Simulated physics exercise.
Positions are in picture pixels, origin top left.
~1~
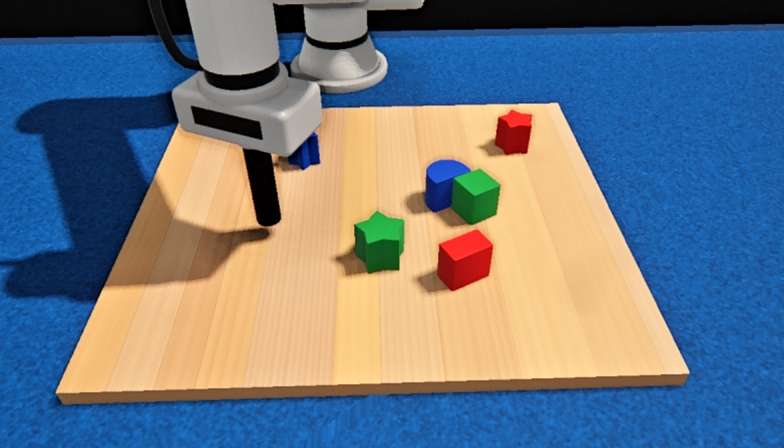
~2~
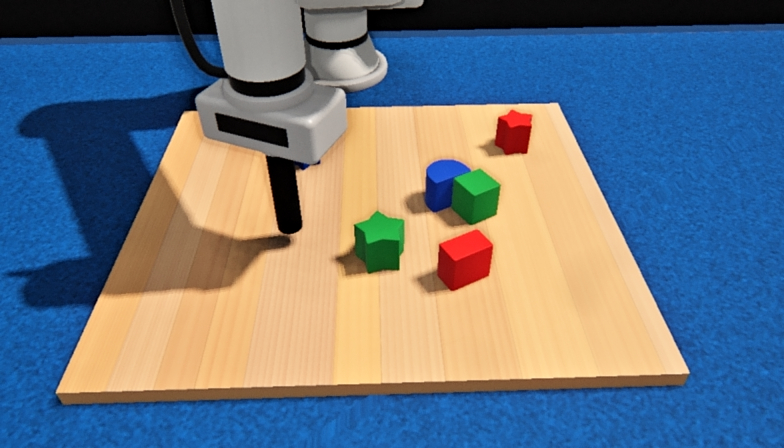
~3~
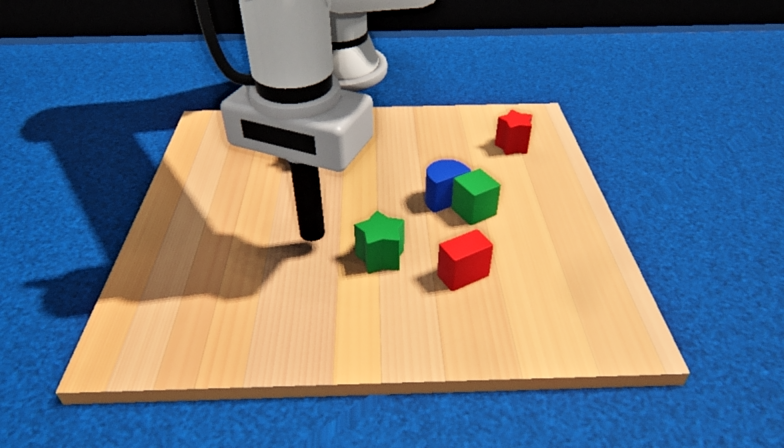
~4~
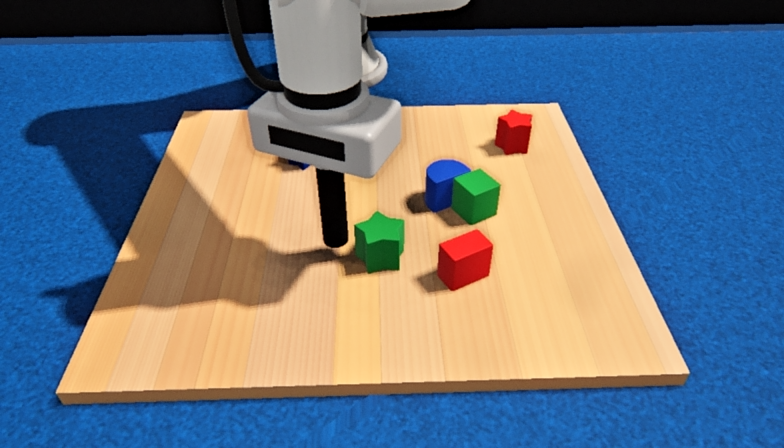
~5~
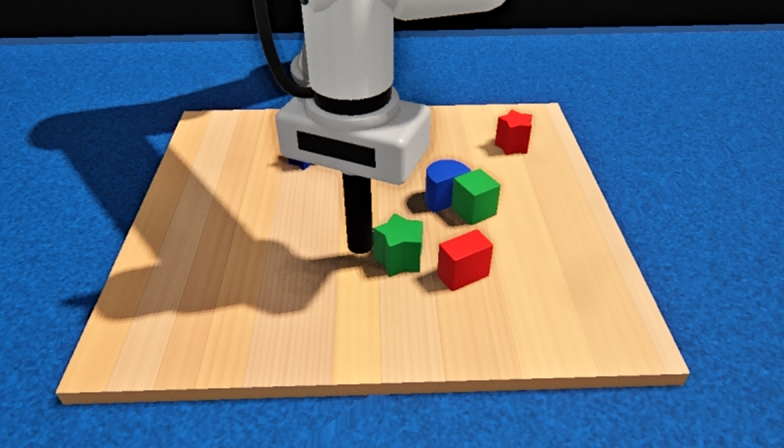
A robot arm with a black rod moved right across a wooden board scattered with red, green and blue blocks, then nudged the green star slightly right, toward a red block that stayed still.
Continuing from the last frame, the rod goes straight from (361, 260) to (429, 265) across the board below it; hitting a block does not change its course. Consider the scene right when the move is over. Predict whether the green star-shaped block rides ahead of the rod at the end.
Carried ahead at the end.
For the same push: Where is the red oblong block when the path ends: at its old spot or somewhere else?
Its place changes.
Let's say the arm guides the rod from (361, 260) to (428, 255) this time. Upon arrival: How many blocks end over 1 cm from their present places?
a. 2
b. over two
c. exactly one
Choice a: 2.
What follows on the original path. Halfway along, rod at (396, 248); green star-shaped block at (428, 228), turned 20° clockwise.
At the end, rod at (430, 251); green star-shaped block at (459, 226); red oblong block at (484, 250).
